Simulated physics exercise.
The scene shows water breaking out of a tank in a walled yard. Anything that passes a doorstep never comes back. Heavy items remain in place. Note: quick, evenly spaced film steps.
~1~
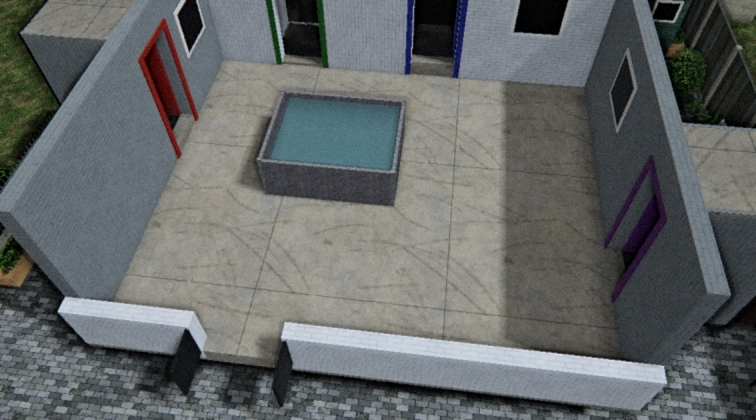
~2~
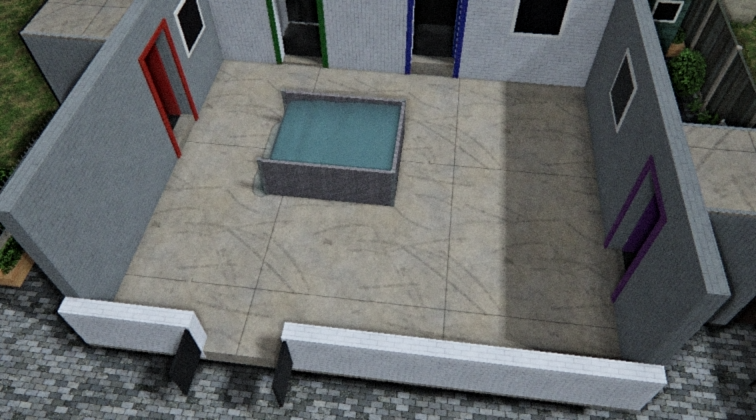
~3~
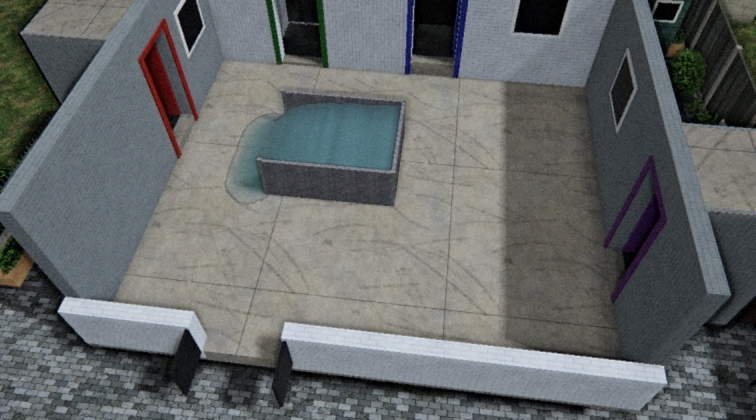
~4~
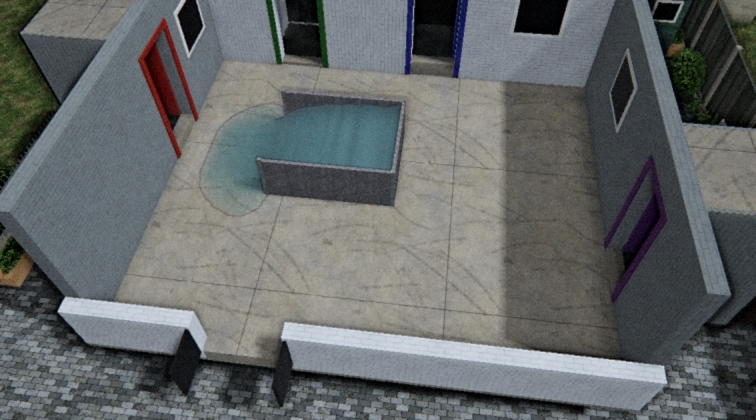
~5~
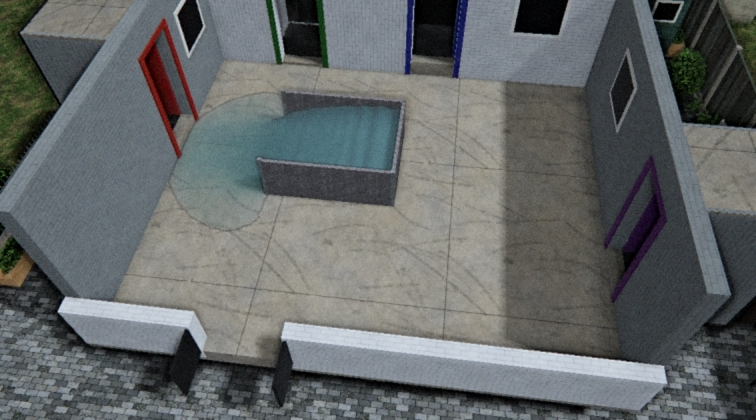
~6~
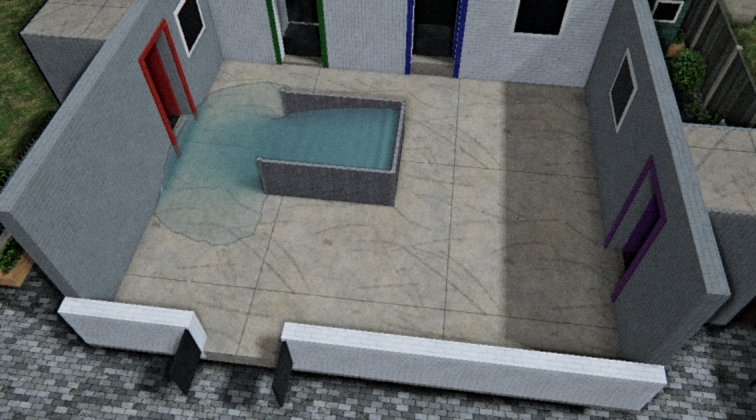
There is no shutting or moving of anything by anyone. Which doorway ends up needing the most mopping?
The red doorway.
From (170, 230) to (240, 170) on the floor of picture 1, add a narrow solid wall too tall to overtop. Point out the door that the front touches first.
It's the one in red.
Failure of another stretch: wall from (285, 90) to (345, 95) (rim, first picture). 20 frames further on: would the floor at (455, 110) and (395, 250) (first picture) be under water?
In the order asked: Waterlogged, then bare.
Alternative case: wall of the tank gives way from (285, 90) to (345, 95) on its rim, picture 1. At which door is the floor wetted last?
Answer: The door marked purple.
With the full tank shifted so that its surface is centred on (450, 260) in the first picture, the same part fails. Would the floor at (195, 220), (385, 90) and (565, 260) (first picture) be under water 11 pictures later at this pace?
In order: Reached, unreached, unreached.
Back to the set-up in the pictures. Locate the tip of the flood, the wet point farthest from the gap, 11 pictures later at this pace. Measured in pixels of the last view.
My guess is roughly (104, 323).
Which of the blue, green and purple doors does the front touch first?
Answer: The door marked green.
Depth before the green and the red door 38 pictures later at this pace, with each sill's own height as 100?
In order: Roughly 110 % and 60 %.
A moment on, water covers 20 % of the floor; red door a lot in, blue door not reached, purple door not reached, green door not reached.
Next, water covers 25 % of the floor; red door a lot in, blue door not reached, purple door not reached, green door wet at the sill, nothing in.
Then, water covers 45 % of the floor; red door a lot in, blue door wet at the sill, nothing in, purple door not reached, green door a trickle in.
Later, water covers 90 % of the floor; red door a lot in, blue door wet at the sill, nothing in, purple door not reached, green door some in.
In the end, water covers 95 % of the floor; red door a lot in, blue door wet at the sill, nothing in, purple door some in, green door some in; the red door has let in the most.
